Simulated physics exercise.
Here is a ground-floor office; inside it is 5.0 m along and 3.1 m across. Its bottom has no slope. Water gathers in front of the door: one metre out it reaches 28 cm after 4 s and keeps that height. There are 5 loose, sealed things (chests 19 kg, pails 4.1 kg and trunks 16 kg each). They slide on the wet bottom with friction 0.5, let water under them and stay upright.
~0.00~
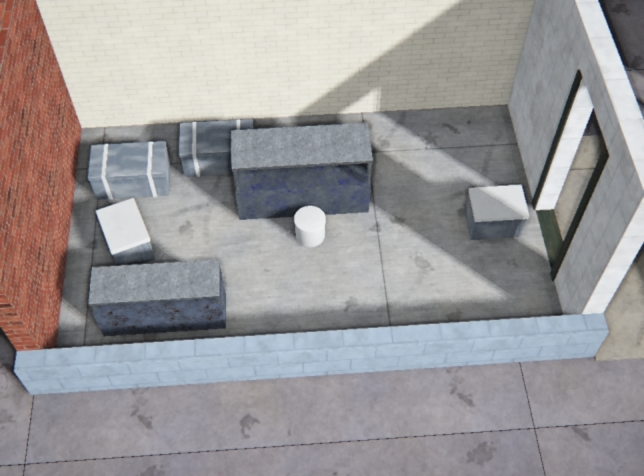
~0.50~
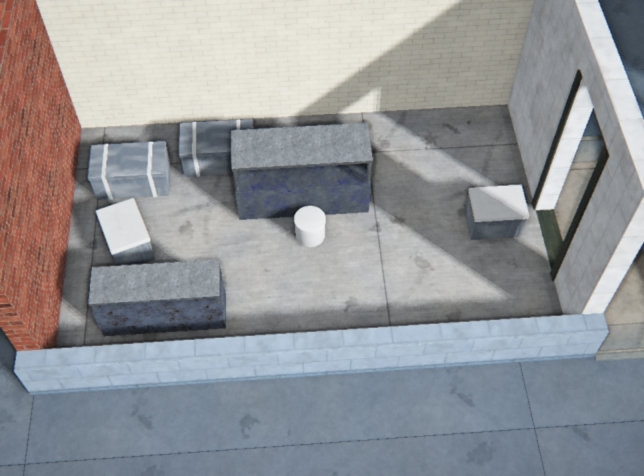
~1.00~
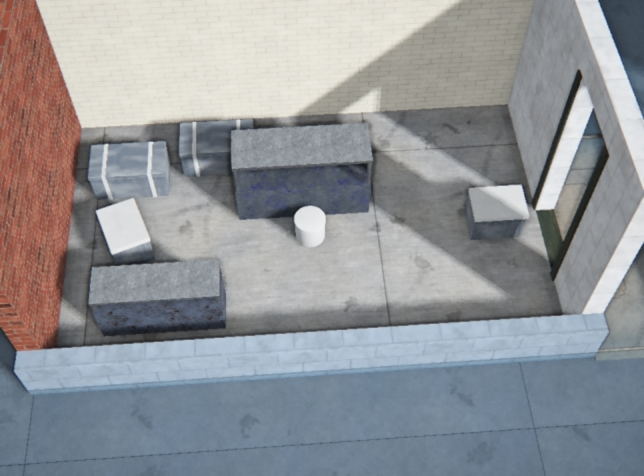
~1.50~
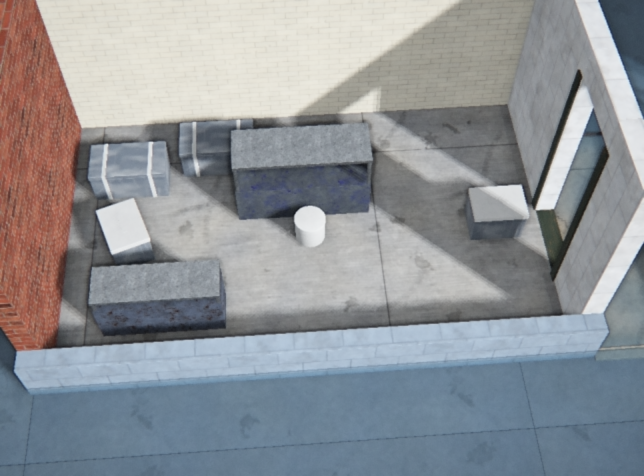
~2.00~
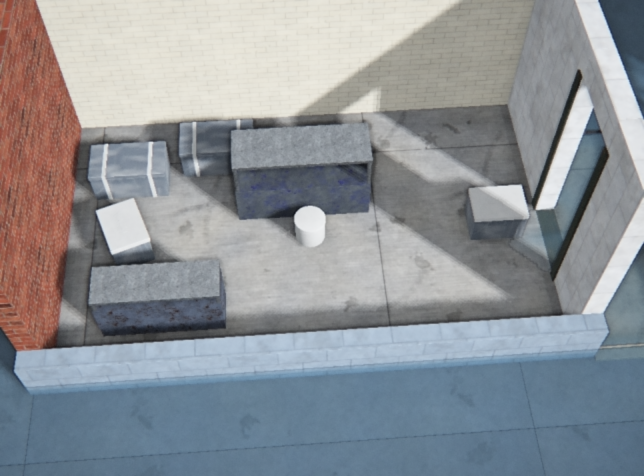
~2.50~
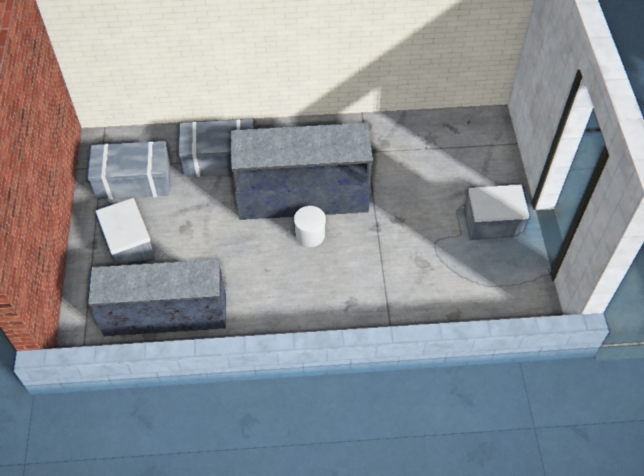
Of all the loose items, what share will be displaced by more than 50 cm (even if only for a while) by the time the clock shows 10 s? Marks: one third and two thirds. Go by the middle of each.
That comes to not even a third.
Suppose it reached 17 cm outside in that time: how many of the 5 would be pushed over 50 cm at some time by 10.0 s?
Then 0.
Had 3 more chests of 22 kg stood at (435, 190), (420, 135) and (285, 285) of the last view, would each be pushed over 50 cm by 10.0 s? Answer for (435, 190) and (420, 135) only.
In that order: Past it, less.
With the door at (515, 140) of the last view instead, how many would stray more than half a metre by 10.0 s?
Then 2.
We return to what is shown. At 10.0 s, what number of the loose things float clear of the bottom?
At that moment 2.
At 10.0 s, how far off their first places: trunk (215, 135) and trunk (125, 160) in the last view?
In turn: 10 cm, 30 cm.
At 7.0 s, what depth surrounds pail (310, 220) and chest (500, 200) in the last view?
About 2 and 7 cm.
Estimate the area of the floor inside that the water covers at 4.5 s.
About 7.0 m2.
After 3.5 s 0 of 5 are over 50 cm from their spots; 0 afloat.
After 4.5 s 1 of 5 are over 50 cm from their spots; 0 afloat.
After 7.0 s 1 of 5 are over 50 cm from their spots; 1 afloat.
After 10.0 s 1 of 5 are over 50 cm from their spots, and 1 have been at some point; 2 afloat.
